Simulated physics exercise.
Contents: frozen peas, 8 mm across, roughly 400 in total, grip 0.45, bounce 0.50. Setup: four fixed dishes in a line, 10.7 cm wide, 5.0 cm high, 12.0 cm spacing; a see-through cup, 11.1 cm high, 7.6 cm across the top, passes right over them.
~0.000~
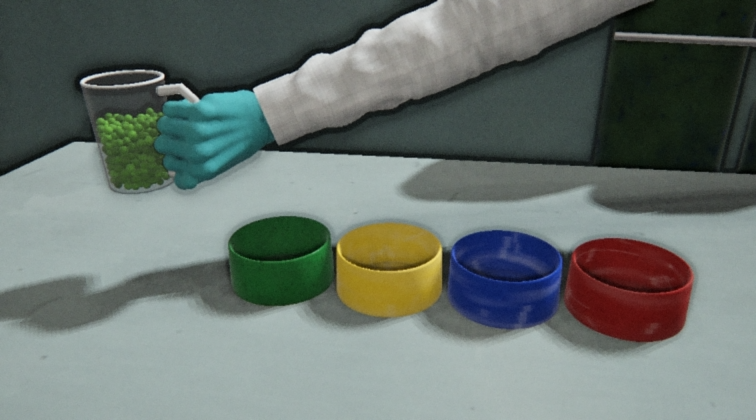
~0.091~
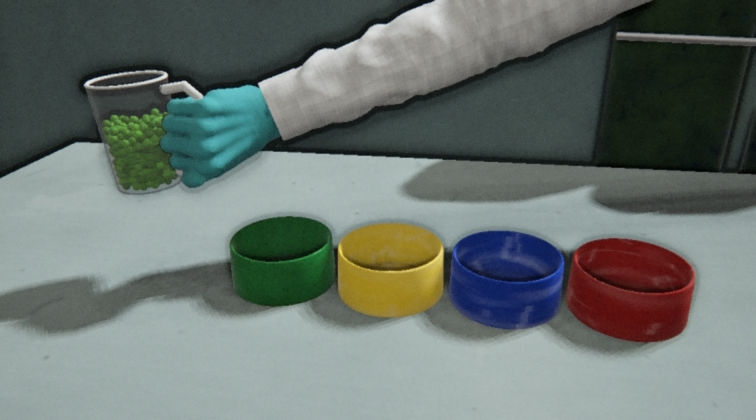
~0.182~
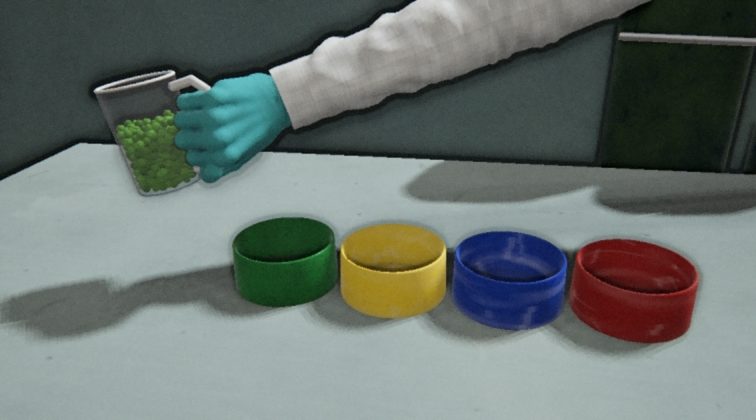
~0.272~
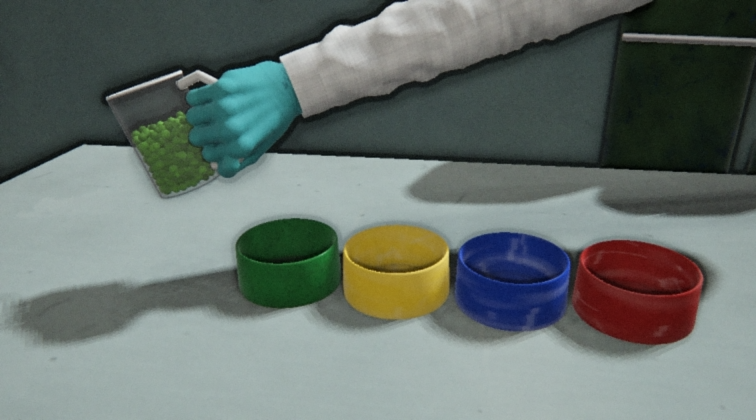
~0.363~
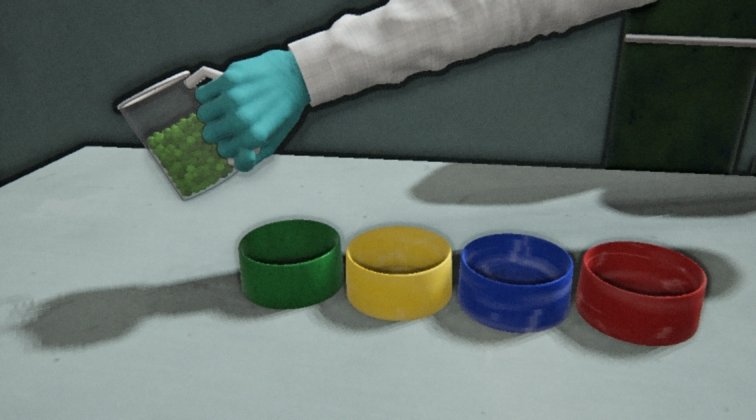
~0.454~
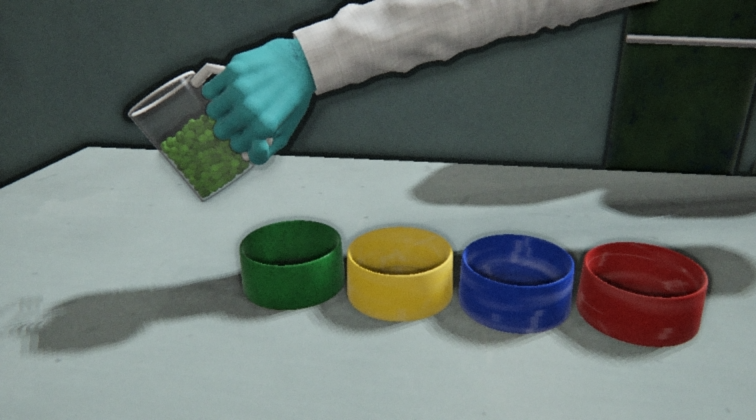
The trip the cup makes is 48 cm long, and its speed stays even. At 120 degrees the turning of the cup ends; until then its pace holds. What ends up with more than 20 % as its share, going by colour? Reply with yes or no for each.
Red: No, blue: No, green: Yes, yellow: No, counter: No.
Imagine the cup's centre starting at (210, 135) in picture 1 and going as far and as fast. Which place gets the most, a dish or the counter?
I'd say yellow collects the most.
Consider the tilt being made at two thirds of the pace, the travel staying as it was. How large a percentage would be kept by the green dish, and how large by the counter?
The green dish would get 10 and the counter 10.
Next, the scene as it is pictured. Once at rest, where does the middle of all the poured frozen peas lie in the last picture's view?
Close to pixel (295, 265).
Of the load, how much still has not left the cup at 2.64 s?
Roughly 0 percent.
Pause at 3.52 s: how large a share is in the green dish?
100 % so far.
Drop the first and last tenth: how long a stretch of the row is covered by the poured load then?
I'd estimate close to 7 cm.
After 1.77 s, tilt 120 degrees; cup holds 10 %, green 90 %.
After 2.64 s, tilt 120 degrees; cup holds 0 %, green 100 %.
Then, at 3.52 s, tilt 120 degrees; cup holds 0 %, green 100 %.
By 3.8 s all is still; red 0 %, blue 0 %, green 100 %, yellow 0 %, counter 0 %.
